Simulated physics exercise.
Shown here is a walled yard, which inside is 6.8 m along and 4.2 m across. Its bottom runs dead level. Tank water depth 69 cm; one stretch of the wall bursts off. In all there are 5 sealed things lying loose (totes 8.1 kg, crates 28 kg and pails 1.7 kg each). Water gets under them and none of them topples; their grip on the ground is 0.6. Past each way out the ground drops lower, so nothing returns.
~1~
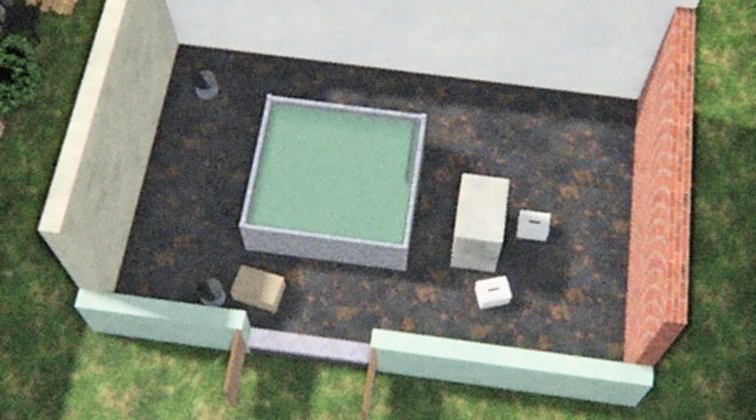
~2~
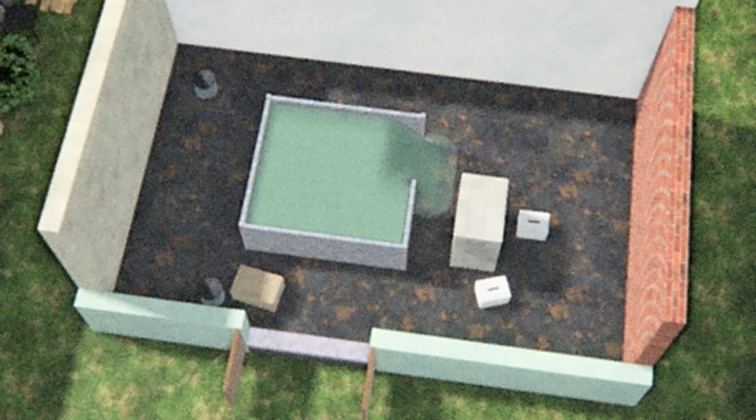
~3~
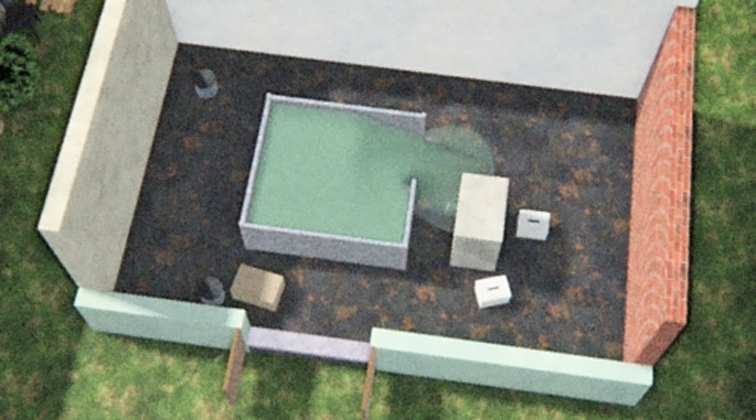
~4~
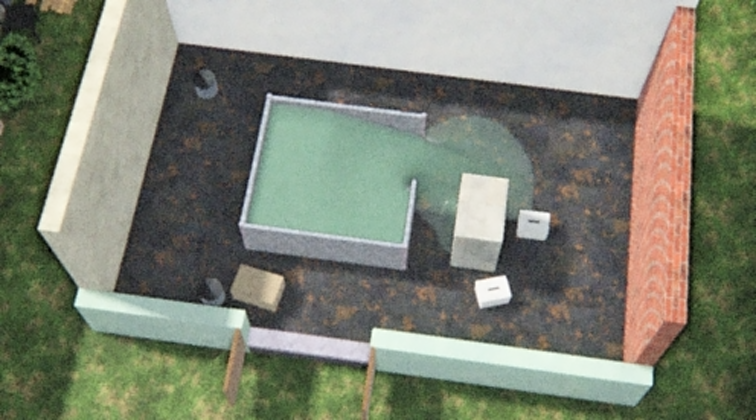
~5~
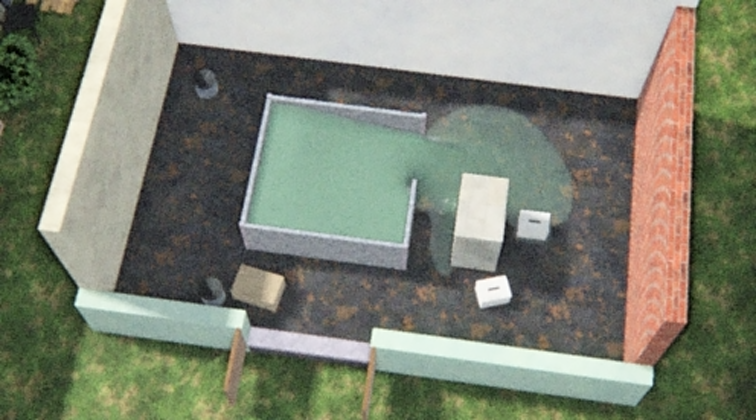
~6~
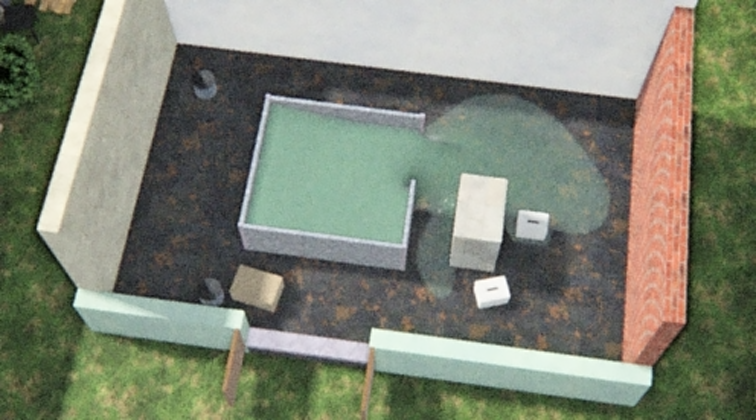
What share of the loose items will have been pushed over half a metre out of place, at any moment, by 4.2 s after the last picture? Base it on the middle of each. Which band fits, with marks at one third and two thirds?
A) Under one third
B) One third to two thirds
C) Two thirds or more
A.
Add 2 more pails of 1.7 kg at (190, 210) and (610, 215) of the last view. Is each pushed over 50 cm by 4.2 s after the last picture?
Respectively: Doesn't reach it; tops it.
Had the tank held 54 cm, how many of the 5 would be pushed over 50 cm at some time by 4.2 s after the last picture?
That would make 1 of them.
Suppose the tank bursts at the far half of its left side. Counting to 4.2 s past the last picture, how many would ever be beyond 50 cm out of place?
Result: 3.
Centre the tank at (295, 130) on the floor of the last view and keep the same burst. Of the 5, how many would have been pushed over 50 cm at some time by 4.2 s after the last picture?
That would give 2.
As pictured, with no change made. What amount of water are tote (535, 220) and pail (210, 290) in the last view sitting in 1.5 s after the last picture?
About 3 and 0 cm.
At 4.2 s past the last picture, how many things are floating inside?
2 at that moment.
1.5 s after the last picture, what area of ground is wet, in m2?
That flooded area is roughly 15 m2.
Then, 0.4 s after the last picture 0 of 5 are over 50 cm from their spots; 0 afloat.
Then, 1.5 s after the last picture 0 of 5 are over 50 cm from their spots; 0 afloat.
Then, 2.8 s after the last picture 0 of 5 are over 50 cm from their spots; 0 afloat.
Then, 4.2 s after the last picture 1 of 5 are over 50 cm from their spots, and 1 have been at some point; 2 afloat.
